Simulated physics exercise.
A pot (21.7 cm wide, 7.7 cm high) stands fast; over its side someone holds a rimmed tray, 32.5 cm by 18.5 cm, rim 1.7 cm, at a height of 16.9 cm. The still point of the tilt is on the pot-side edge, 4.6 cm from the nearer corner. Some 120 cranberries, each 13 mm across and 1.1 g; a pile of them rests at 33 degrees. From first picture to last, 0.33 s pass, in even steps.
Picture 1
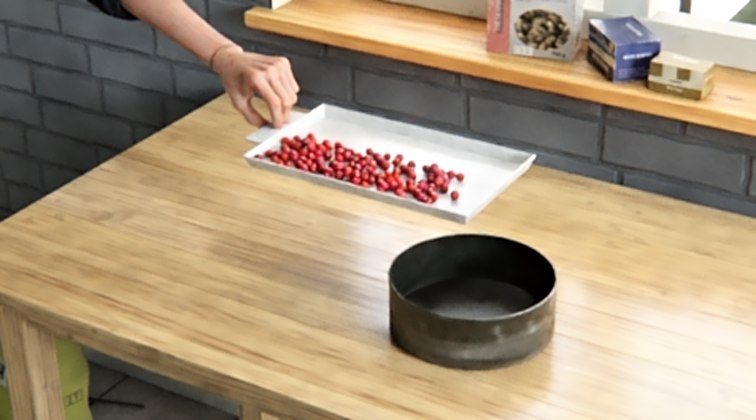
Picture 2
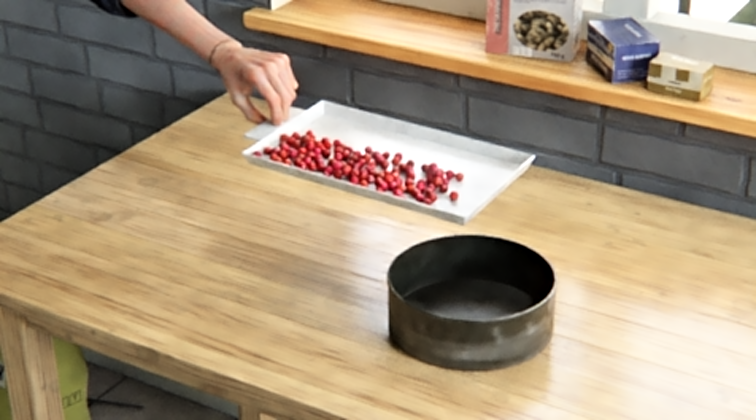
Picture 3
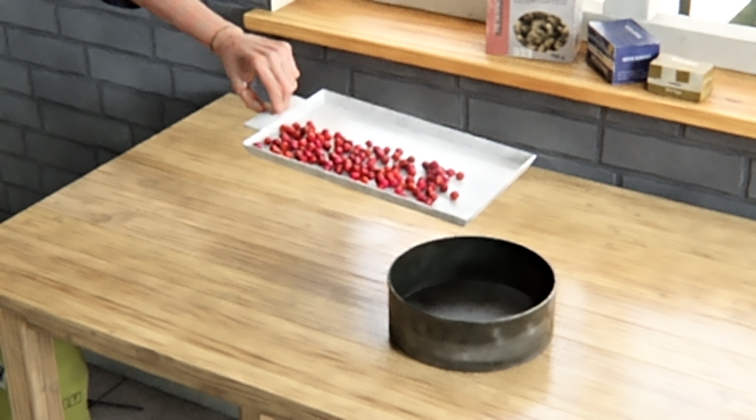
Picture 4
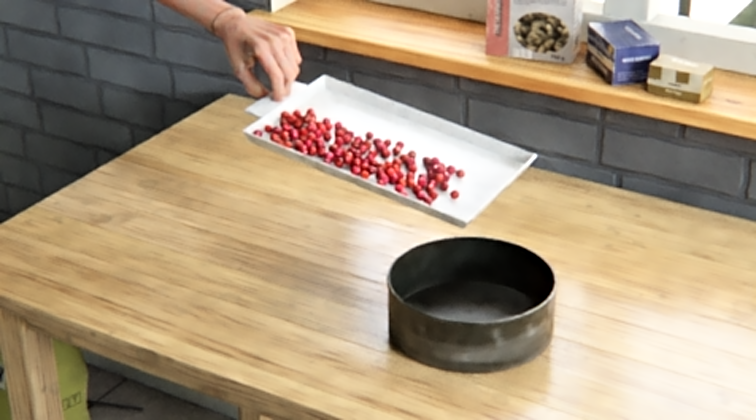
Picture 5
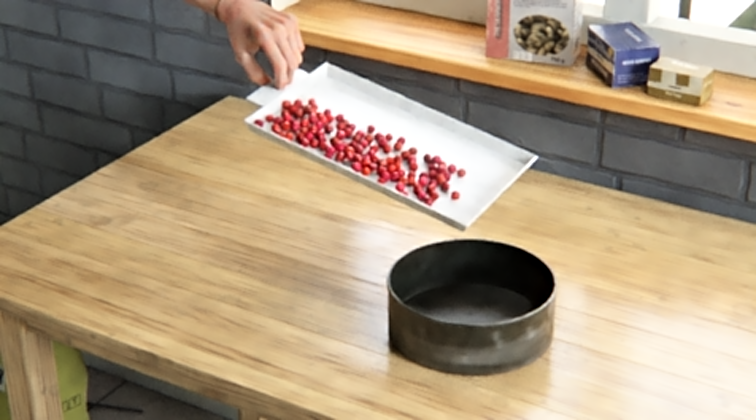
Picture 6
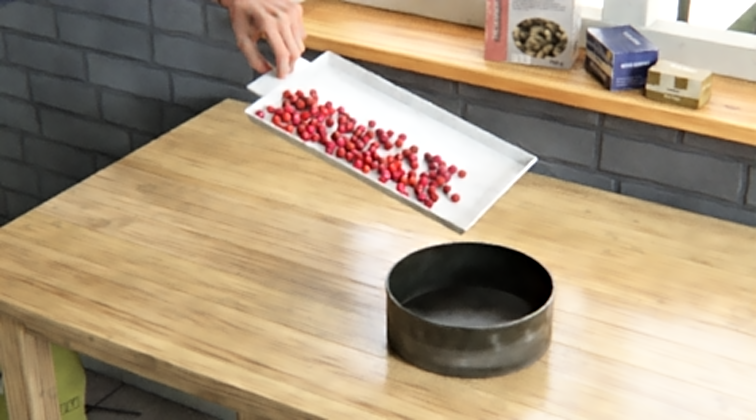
On a wooden table, a dark round pot stands still while a hand gradually raises the left end of a tray of red cranberries.
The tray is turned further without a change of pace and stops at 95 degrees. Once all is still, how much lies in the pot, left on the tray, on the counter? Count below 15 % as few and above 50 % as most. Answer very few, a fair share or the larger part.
Pot: The larger part, tray: Very few, counter: Very few.
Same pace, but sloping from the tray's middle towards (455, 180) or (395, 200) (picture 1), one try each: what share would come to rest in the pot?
Some 75 and 65 per cent.
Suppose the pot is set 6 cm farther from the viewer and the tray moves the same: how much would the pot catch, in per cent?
In that case some 60 per cent.
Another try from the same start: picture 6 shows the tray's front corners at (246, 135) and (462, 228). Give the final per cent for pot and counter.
Pot 65, counter 35.
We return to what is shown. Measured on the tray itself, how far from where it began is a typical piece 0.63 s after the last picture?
Some 9 cm.
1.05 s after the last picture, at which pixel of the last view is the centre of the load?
Near (488, 219).
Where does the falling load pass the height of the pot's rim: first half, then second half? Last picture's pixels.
At about (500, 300), then at (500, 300).
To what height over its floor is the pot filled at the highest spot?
Roughly 3.0 cm.
Then, 0.63 s after the last picture, tilt 53 degrees; the tray holds 100 %, the pot 0 %.
Then, 1.05 s after the last picture, tilt 78 degrees; the tray holds 60 %, the pot 25 %.
Then, 1.55 s after the last picture, tilt 95 degrees; the tray holds 0 %, the pot 95 %.
In the end, pot 95 %, tray 0 %, counter 5 %.
